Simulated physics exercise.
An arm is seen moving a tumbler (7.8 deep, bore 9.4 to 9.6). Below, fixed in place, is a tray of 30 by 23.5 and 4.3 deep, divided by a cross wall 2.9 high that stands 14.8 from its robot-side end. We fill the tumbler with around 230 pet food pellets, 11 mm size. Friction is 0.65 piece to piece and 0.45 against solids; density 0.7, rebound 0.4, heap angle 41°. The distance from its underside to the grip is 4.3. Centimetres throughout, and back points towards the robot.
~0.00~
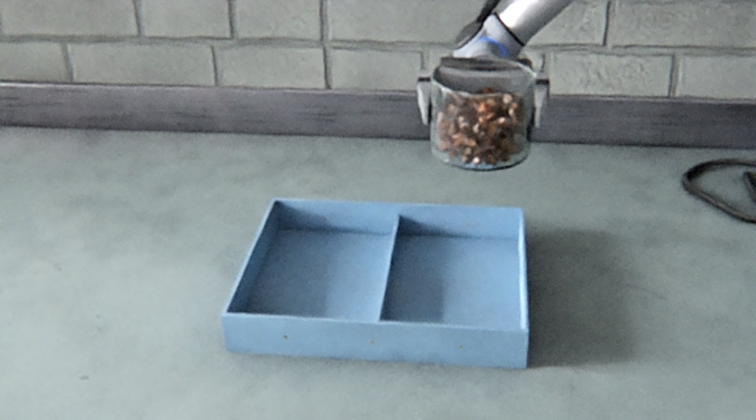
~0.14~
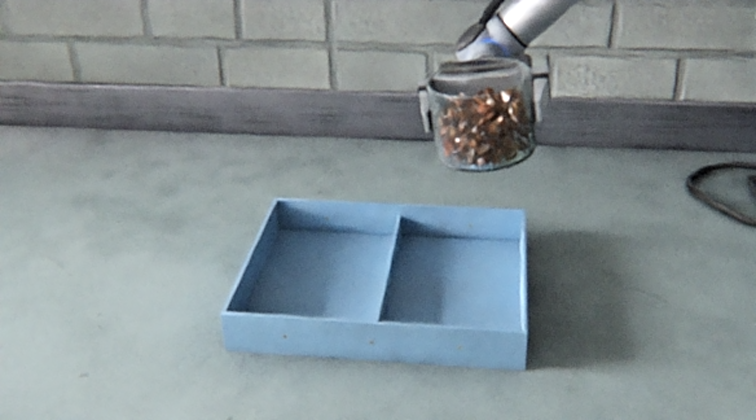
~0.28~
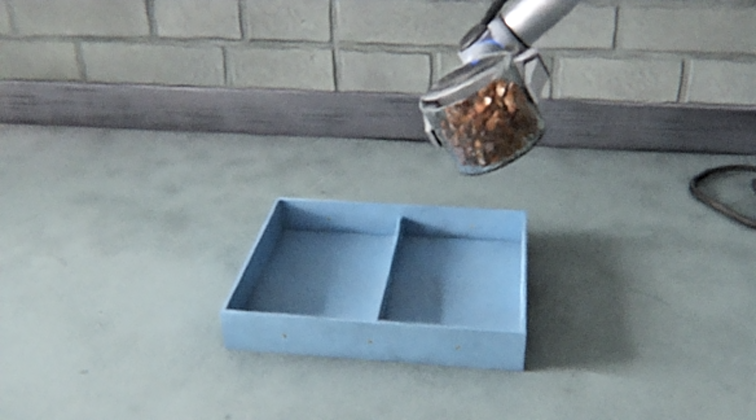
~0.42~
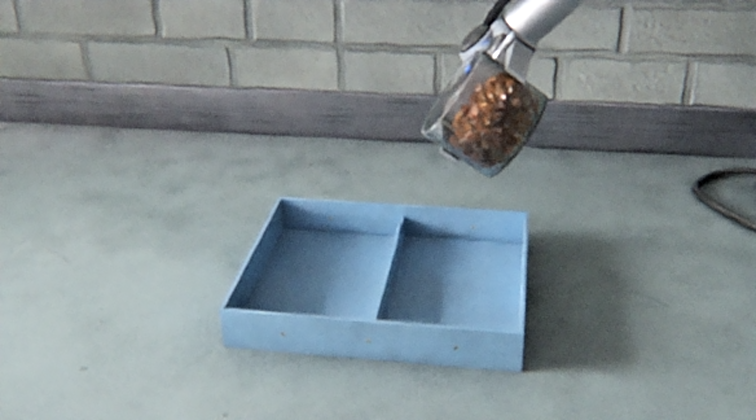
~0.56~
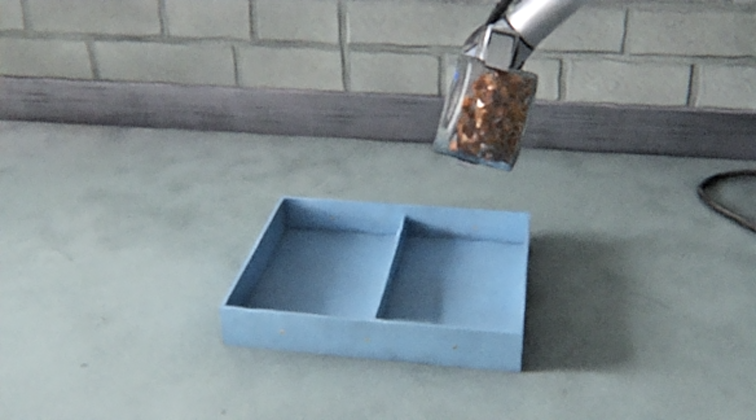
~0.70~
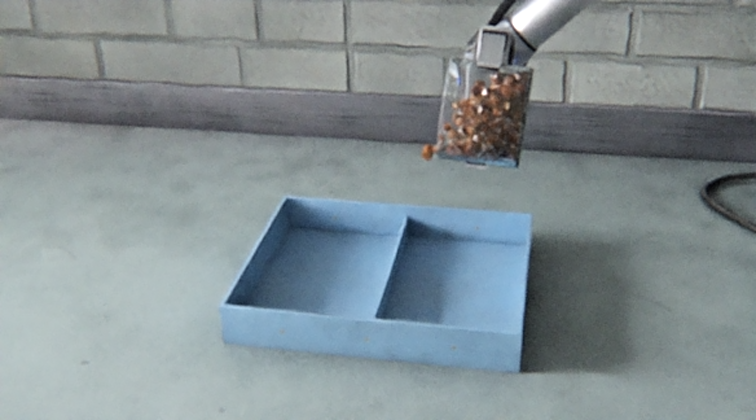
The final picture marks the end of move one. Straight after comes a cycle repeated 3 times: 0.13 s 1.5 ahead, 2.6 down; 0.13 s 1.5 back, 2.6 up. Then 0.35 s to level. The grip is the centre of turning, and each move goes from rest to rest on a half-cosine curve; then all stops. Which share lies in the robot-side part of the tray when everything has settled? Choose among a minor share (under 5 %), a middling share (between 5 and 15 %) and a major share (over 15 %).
A middling share.
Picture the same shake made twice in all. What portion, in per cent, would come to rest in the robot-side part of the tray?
Near 5 per cent.
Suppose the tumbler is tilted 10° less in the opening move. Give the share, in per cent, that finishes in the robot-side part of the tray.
Close to 0 in a hundred, I'd say.
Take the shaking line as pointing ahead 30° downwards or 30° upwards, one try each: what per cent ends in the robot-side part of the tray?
Result: Approx. 15 % and 35 %, one try each.
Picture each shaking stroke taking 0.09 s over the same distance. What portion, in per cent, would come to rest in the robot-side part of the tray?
It would be some 10 %.
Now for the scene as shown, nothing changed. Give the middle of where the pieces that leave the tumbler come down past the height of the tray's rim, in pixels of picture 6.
Centre: Roughly (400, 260).
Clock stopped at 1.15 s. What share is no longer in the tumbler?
Roughly 10 percent is out.
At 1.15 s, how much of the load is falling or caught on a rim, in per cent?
Logged share: Close to 1 per cent.
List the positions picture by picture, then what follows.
In the first frame, tumbler middle at (482, 115), level; upper third of the load around (484, 113), from x 440 to 525, top at y 90; 228 in the tumbler.
In the second frame, tumbler middle at (483, 116), tilted 8° forward; upper third of the load around (488, 114), from x 440 to 525, top at y 90.
In the third frame, tumbler middle at (484, 116), tilted 29° forward; upper third of the load around (504, 110), from x 445 to 535, top at y 90.
In the fourth frame, tumbler middle at (485, 115), tilted 56° forward; upper third of the load around (508, 102), from x 455 to 535, top at y 75.
In the fifth frame, tumbler middle at (486, 114), tilted 77° forward; upper third of the load around (504, 95), from x 460 to 525, top at y 75.
In the sixth frame, tumbler middle at (487, 114), tilted 85° forward; upper third of the load around (505, 100), from x 425 to 525, top at y 80; 226 in the tumbler, 2 in flight or on a rim.
By 1.15 s, tilted 85° forward, highest piece 23 above the table; 208 in the tumbler, 11 in the robot-side part, 7 in the far-side part, 2 in flight or on a rim.
By 1.60 s, tilted 61° forward, highest piece 23 above the table; 201 in the tumbler, 15 in the robot-side part, 11 in the far-side part, 1 in flight or on a rim.
By 2.03 s, level, highest piece 26 above the table; 201 in the tumbler, 16 in the robot-side part, 11 in the far-side part.
By 3.08 s, level, highest piece 26 above the table; 201 in the tumbler, 16 in the robot-side part, 11 in the far-side part.
Final count, 201 in the tumbler, 16 in the robot-side part, 11 in the far-side part. That is 7 % in the robot-side part of the tray.
